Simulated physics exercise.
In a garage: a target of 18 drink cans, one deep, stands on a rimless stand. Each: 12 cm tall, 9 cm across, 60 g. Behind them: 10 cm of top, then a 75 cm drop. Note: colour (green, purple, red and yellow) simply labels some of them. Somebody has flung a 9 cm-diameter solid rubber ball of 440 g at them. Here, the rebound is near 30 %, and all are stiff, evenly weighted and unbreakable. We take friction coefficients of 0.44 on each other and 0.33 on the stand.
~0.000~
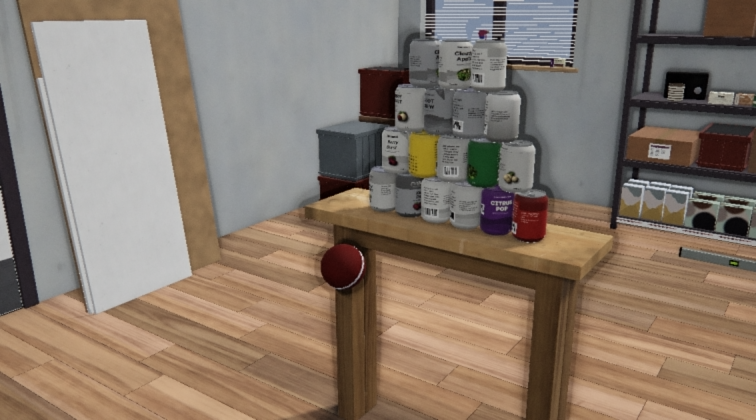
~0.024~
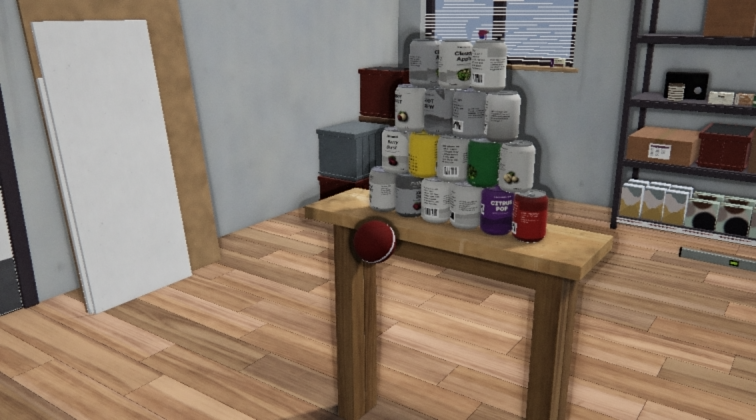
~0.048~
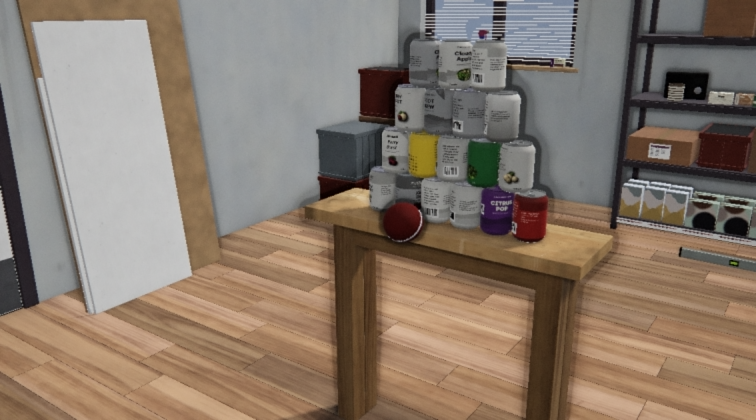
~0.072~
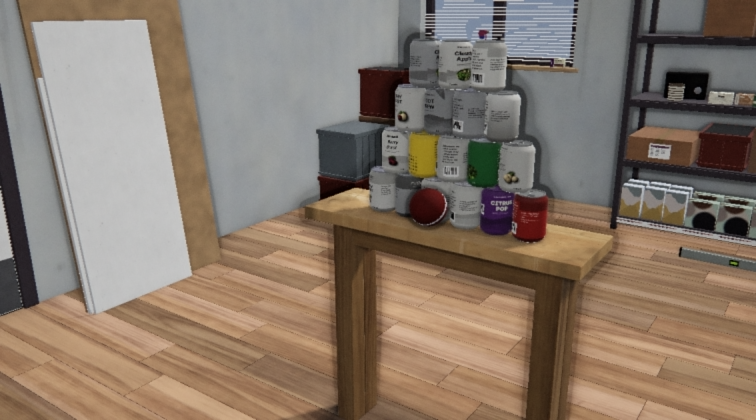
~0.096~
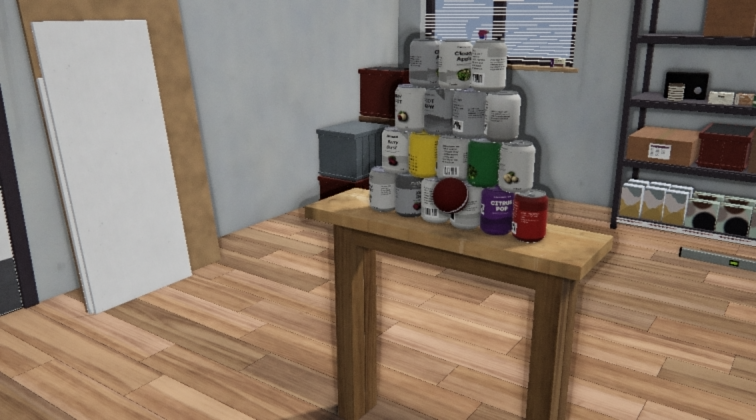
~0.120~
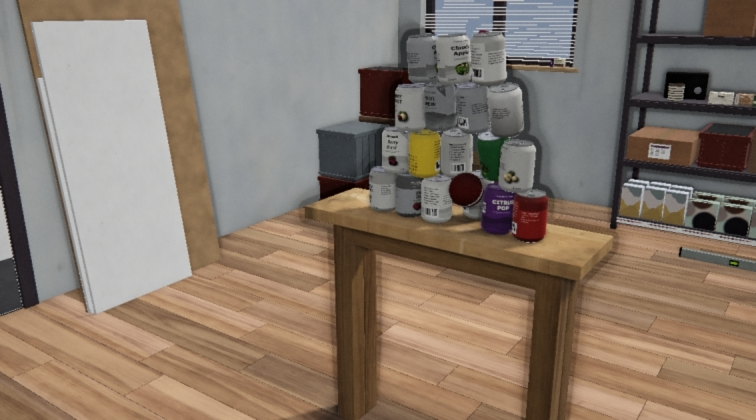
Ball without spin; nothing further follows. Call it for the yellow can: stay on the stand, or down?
Not down.
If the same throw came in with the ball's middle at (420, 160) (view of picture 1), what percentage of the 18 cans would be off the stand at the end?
With that change, 40 in a hundred.
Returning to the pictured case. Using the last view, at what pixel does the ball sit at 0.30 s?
Position: About (530, 218).
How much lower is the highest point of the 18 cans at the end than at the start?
Around 12 centimetres.
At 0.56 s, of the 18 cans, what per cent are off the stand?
At that instant, 35 percent.
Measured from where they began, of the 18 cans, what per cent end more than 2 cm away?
That makes 65 percent.
After 0.30 s, ball still moving; 1 of the 18 cans off the stand; yellow can unmoved; green can on its side.
After 0.56 s, ball still moving; 6 of the 18 cans off the stand; yellow can unmoved; purple can upside down.
After 0.92 s, ball still moving; 10 of the 18 cans off the stand; yellow can unmoved; purple can on its side.
By the end (1.1 s), ball rolling away; 10 of the 18 cans off the stand; yellow can unmoved; green can upside down; purple can leaning 58°, 74 cm lower. As the last picture would show them, middles, yellow can near (426, 154).
